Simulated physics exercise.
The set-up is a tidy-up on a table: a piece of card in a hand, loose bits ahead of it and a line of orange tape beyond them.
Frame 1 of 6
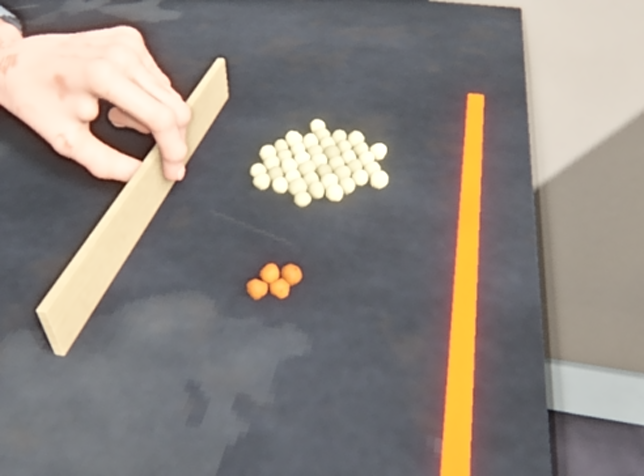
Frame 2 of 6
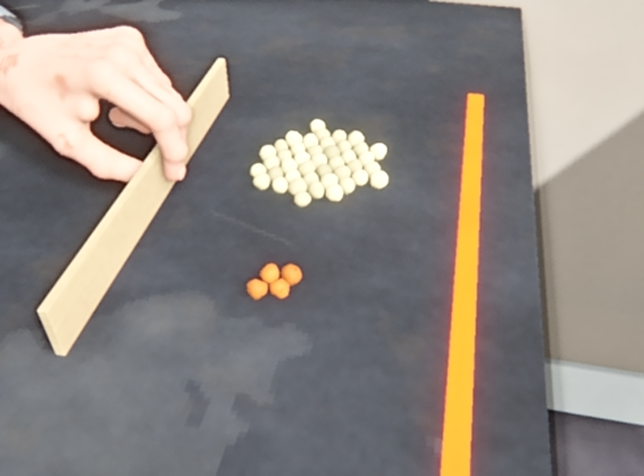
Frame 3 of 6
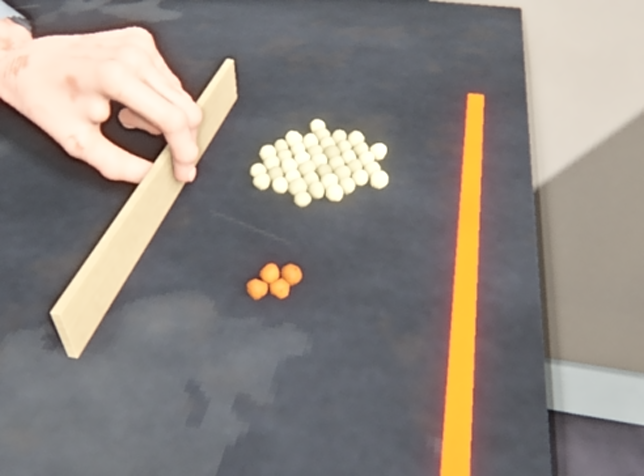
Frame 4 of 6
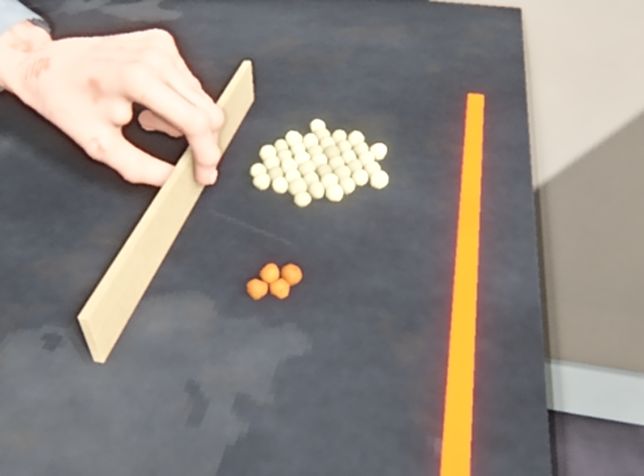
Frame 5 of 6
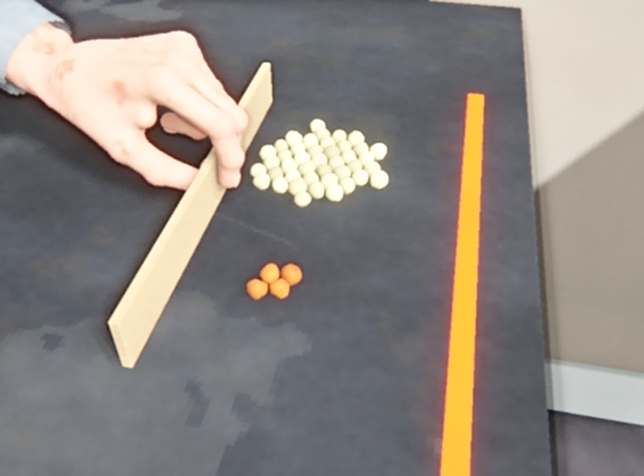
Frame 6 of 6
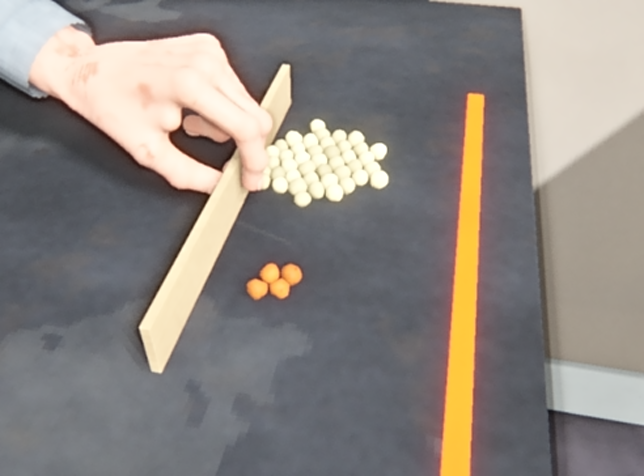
To begin with, a hand holds a pale, flat strip upright and still on a dark table, left of a cluster of cream-coloured balls and a smaller orange group, with orange tape farther right. Then the hand slides the strip steadily rightward, closing in on both groups, which stay in place.
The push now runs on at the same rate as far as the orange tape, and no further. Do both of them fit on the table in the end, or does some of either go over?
The nearer handful fits on the table; the farther handful has some go over.
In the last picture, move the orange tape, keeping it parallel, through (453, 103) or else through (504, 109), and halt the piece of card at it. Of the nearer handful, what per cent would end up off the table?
0 and 100 percent.
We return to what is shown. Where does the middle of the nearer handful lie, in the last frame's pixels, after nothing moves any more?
Centre at rest, last picture: Close to (512, 316).
Then, 0.54 s after the last picture, piece of card still moving, near (363, 180); nearer handful all on the table, its front near (364, 300); farther handful all on the table, its front near (471, 179).
Then, 1.09 s after the last picture, piece of card stopped at the orange tape; nearer handful all on the table, its front near (499, 291); farther handful about a quarter over the edge.
Then, 1.37 s after the last picture, piece of card stopped at the orange tape; nearer handful all on the table, its front near (512, 293); farther handful about a third over the edge.
At rest, piece of card stopped at the orange tape; nearer handful all on the table, its front near (512, 293); farther handful about a third over the edge.
